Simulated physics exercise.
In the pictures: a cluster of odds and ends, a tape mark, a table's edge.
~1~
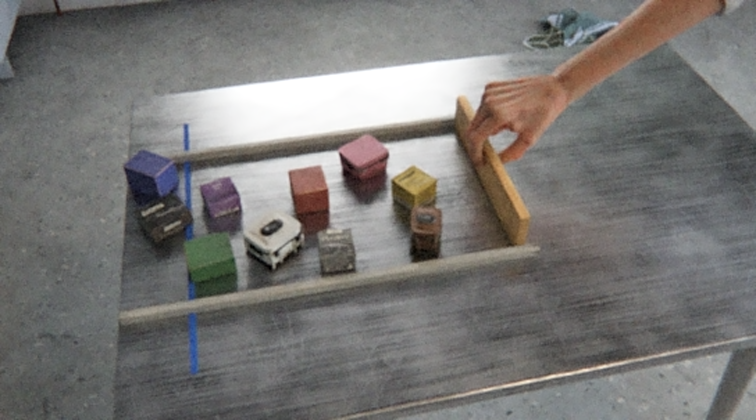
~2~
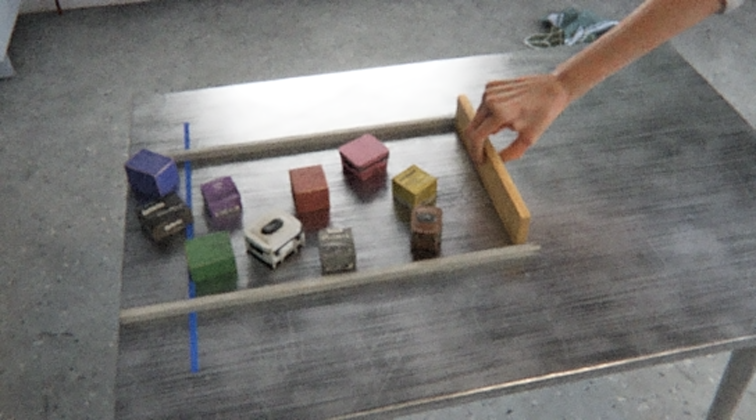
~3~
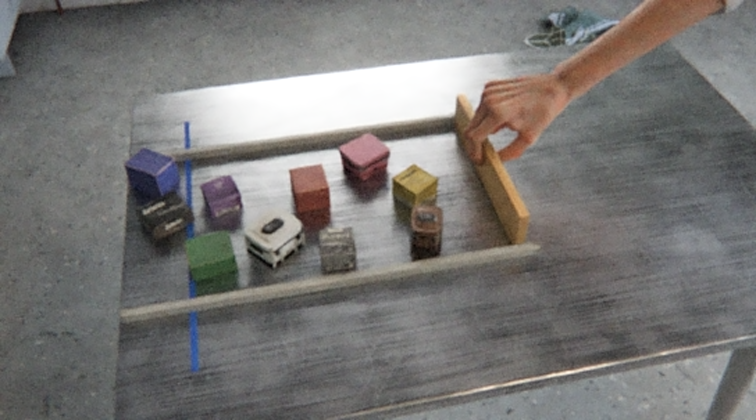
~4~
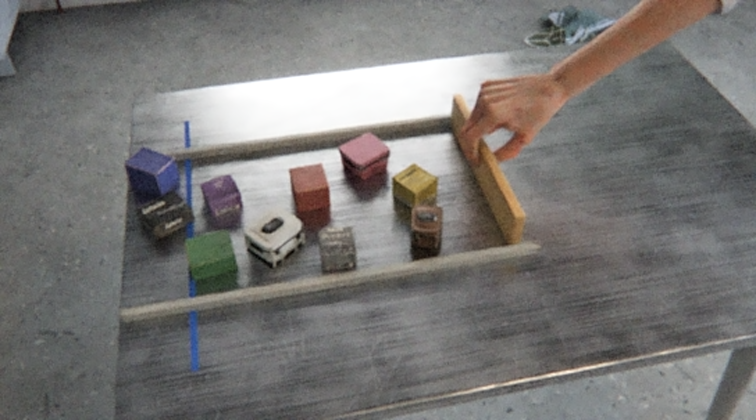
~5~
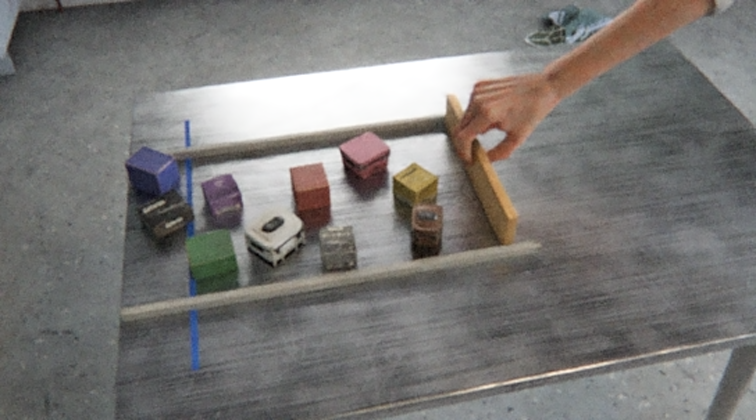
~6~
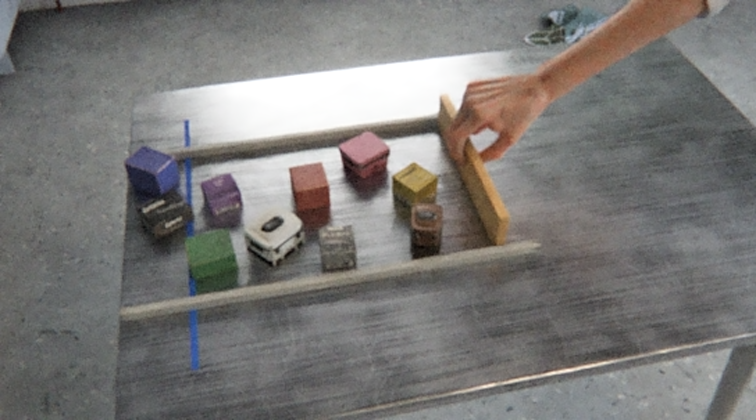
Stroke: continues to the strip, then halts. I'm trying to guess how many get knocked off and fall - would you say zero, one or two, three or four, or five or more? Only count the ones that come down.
I would say three or four.
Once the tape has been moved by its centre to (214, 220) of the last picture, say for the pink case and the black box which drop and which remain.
The pink case stays where it is; the black box goes off the edge.
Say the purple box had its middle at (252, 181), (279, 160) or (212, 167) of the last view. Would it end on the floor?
Results in order - still up; still up; still up.
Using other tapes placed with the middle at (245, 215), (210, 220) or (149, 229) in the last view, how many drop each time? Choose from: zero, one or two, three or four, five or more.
Place by place, the answers come out as just one or two; one to two; 5 or more.
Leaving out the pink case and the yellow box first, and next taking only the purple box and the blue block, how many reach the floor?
That gives 2 for the first pair taken away and 2 for the second.
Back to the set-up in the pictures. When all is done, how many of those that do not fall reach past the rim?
Answer: 1.
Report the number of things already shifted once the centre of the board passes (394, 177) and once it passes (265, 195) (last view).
The count is 3 at the first point and 9 at the second.
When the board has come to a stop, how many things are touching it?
Contact count: 4.
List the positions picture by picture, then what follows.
Blue block (152, 174); black box (165, 217); green block (210, 257); board (488, 166); tape (189, 227), in the first frame.
Black box (165, 216); purple box (221, 196), in the second frame.
Green block (211, 256); white case (274, 237), in the third frame.
Blue block (153, 172); pink case (364, 156), in the fourth frame.
Black box (166, 214); brown case (427, 228), in the fifth frame.
Blue block (153, 171); black box (166, 213); green block (211, 254); board (470, 165); tape (190, 223), in the sixth frame.
A little later, none off yet; blue block at rest near (153, 171); black box at rest near (166, 213); green block at rest near (211, 254).
Next, none off yet; blue block at rest near (153, 171); black box shifted a little near (151, 217); green block shifted a little near (198, 254).
When it is over, the number that fall off is three or four; down, purple box, green block, black box and blue block.
